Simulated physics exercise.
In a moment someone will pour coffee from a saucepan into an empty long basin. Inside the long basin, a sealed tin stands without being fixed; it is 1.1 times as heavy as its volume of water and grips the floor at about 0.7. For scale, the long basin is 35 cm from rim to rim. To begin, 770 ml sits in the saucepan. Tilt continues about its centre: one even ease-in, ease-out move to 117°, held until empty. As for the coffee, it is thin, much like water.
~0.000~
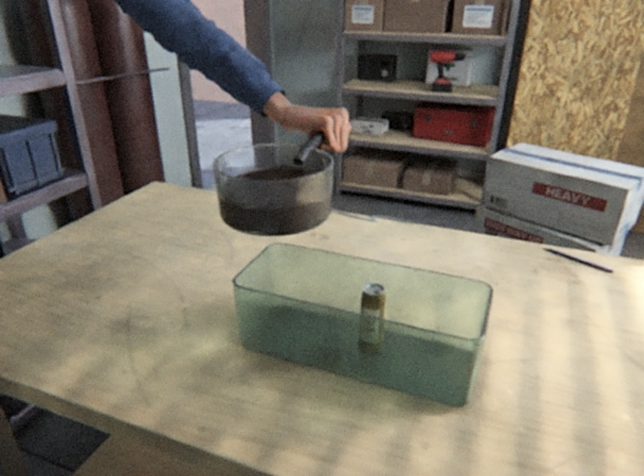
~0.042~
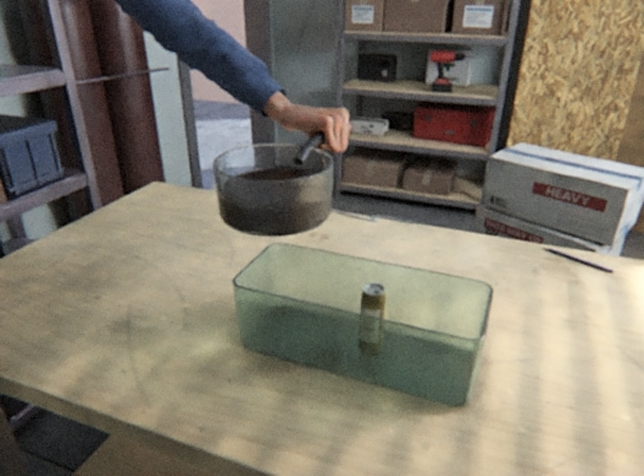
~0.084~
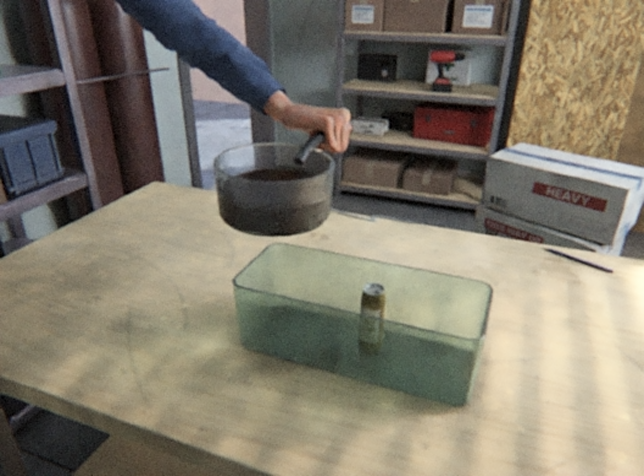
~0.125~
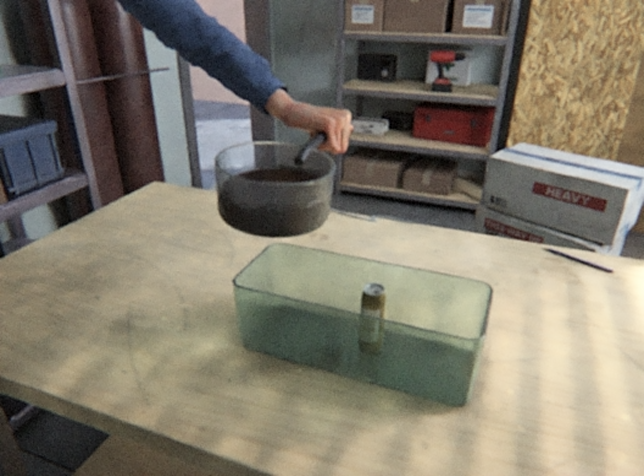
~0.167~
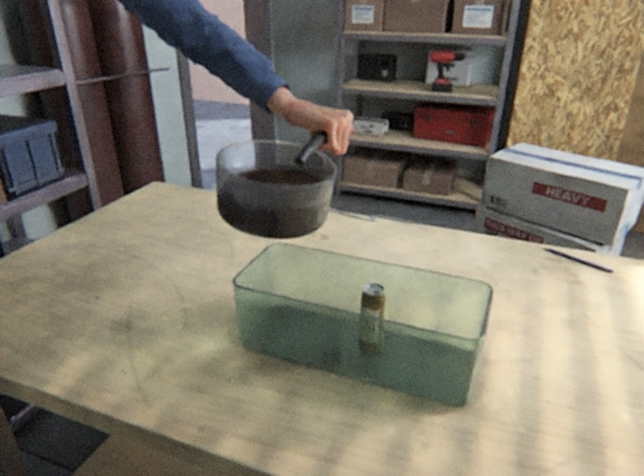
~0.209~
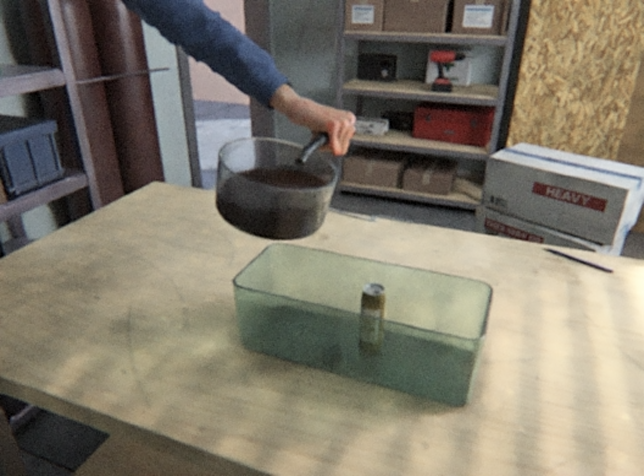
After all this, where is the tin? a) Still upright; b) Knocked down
(a) Still upright.
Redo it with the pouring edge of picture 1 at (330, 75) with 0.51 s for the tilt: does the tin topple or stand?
After that, the tin overturns.
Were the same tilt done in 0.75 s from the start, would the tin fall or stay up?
The tin stays on its base.
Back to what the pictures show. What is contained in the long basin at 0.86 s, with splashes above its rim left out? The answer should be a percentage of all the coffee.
Near 84 in a hundred.
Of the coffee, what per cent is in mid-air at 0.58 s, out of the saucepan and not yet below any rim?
Around 36 percent.
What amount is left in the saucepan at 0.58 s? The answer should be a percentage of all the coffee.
Roughly 54 per cent.
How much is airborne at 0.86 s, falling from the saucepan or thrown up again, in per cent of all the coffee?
Near 8 percent.
By 0.58 s the tilt is 78° and 53 per cent is still to pour; the tin stands where it began.
By 0.86 s the tilt is 114° and 7 per cent is still to pour; the tin stands where it began.
By 1.15 s the tilt is 117° and 0 per cent is still to pour; the tin stands where it began.
By 1.46 s the tilt is 117° and 0 per cent is still to pour; the tin stands where it began.
At rest the tin stands where it began.
